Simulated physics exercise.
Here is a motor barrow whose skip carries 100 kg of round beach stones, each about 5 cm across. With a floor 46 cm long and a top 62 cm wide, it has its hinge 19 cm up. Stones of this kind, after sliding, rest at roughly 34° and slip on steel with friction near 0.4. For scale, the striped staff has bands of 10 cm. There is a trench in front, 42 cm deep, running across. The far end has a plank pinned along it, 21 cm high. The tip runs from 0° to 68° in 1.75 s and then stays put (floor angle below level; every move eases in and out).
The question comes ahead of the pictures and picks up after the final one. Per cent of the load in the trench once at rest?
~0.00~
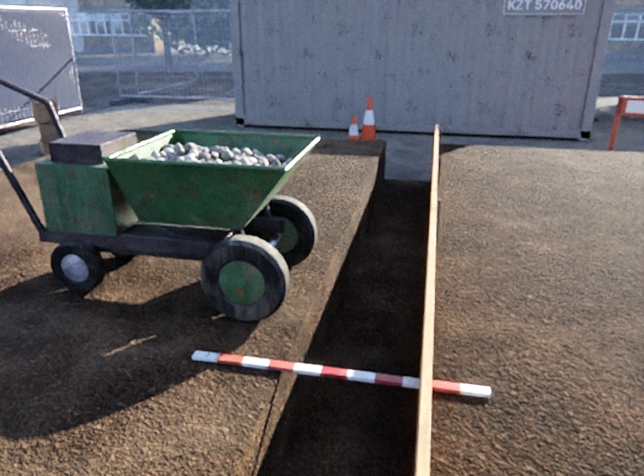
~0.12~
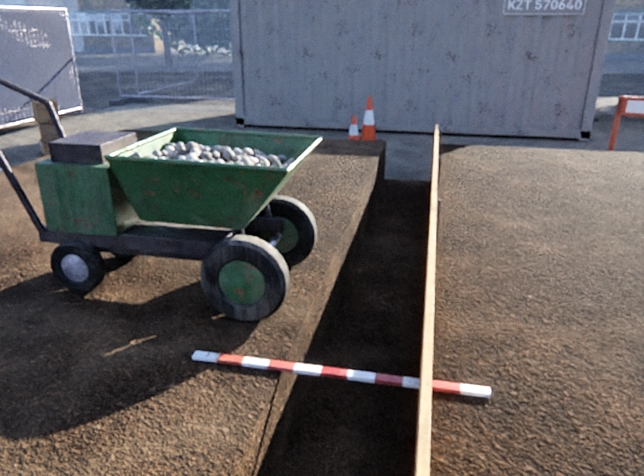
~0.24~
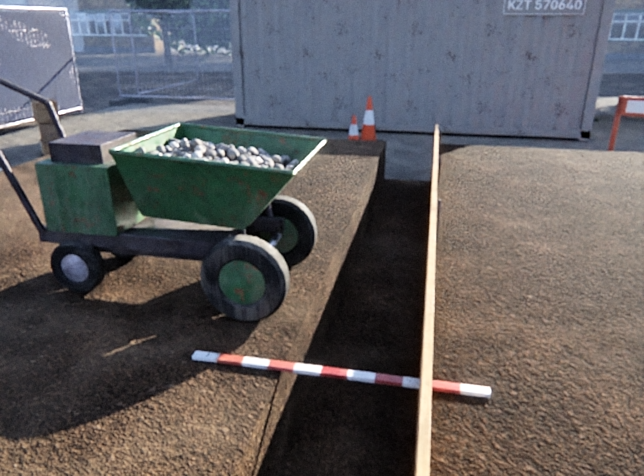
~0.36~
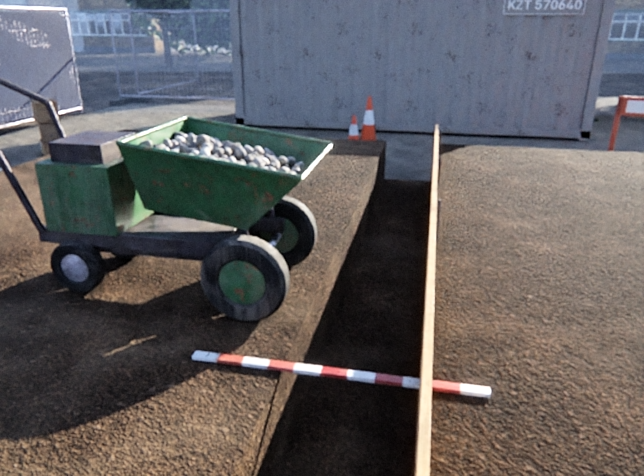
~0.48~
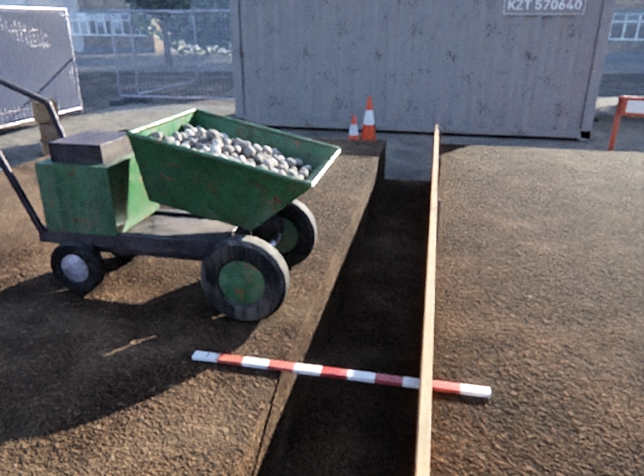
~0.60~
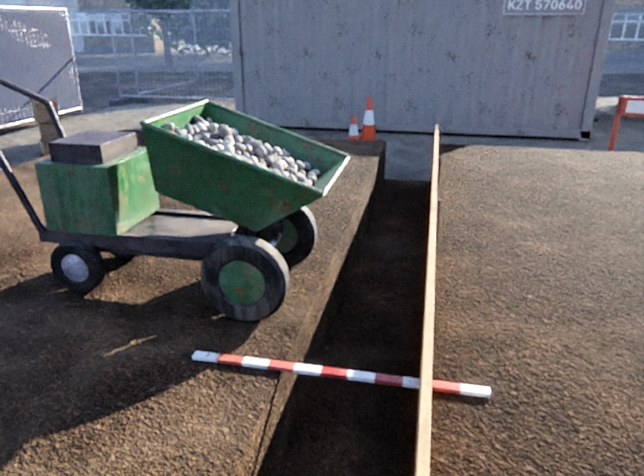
About 99 %.
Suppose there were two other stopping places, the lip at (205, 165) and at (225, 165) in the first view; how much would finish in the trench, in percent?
Roughly 100 in a hundred from the first, 100 in a hundred from the second.
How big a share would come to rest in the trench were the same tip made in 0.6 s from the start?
85 %.
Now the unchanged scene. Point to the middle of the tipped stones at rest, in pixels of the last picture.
Somewhere around (384, 366) in the last picture.
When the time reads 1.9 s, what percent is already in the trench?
By then, around 55 percent.
After 1.3 s the floor is at 57°; 99 % in the skip, 1 % in the trench; the foremost stones are at (389, 251).
After 1.9 s the floor is at 68°; 44 % in the skip, 55 % in the trench, 1 % past the trench; the foremost stones are at (435, 270).
After 2.2 s the floor is at 68°; 20 % in the skip, 79 % in the trench, 1 % past the trench; the foremost stones are at (438, 340).
After 4.2 s the floor is at 68°; 0 % in the skip, 99 % in the trench, 1 % past the trench; the foremost stones are at (440, 330).
